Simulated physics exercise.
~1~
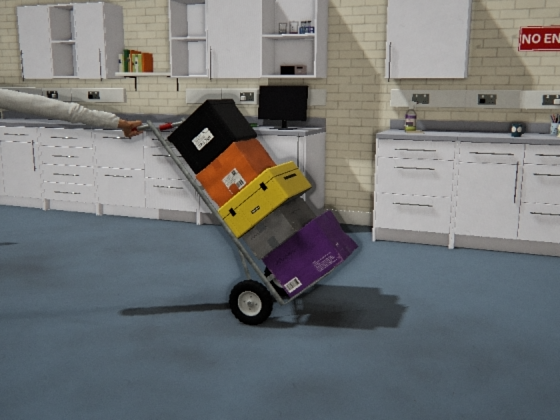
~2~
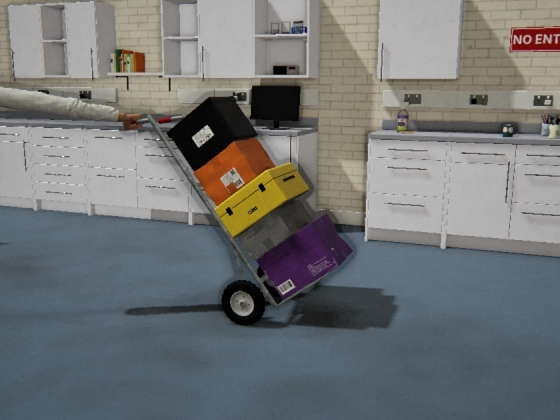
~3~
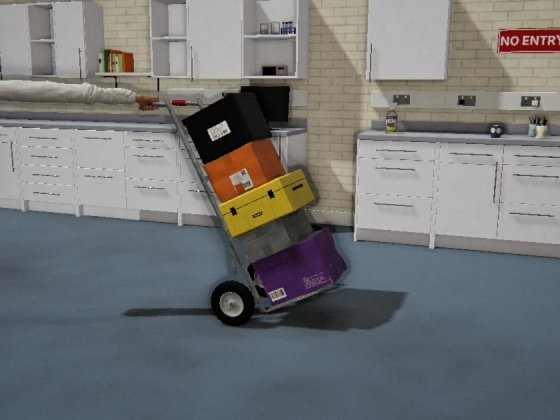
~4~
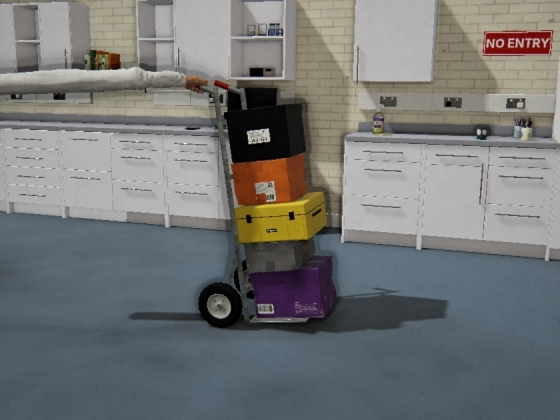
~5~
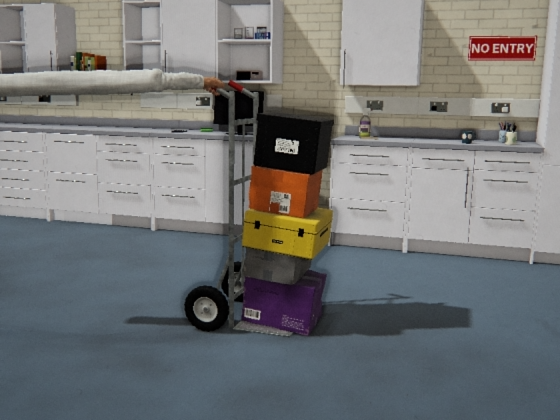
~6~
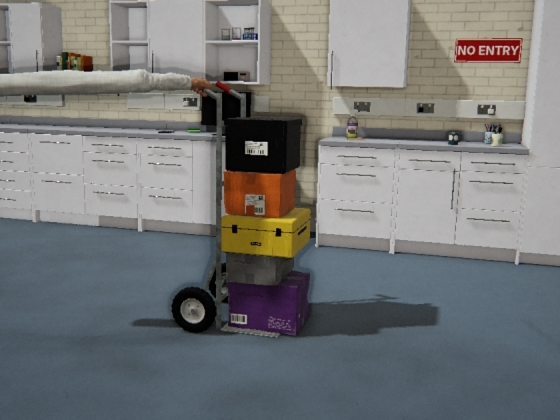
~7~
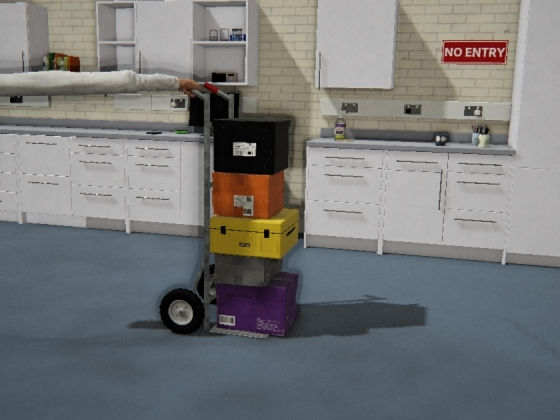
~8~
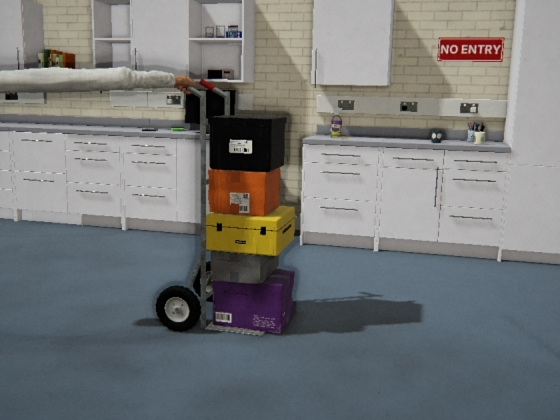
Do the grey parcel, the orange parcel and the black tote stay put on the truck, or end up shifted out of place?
The grey parcel, the orange parcel and the black tote all stay put on the truck.
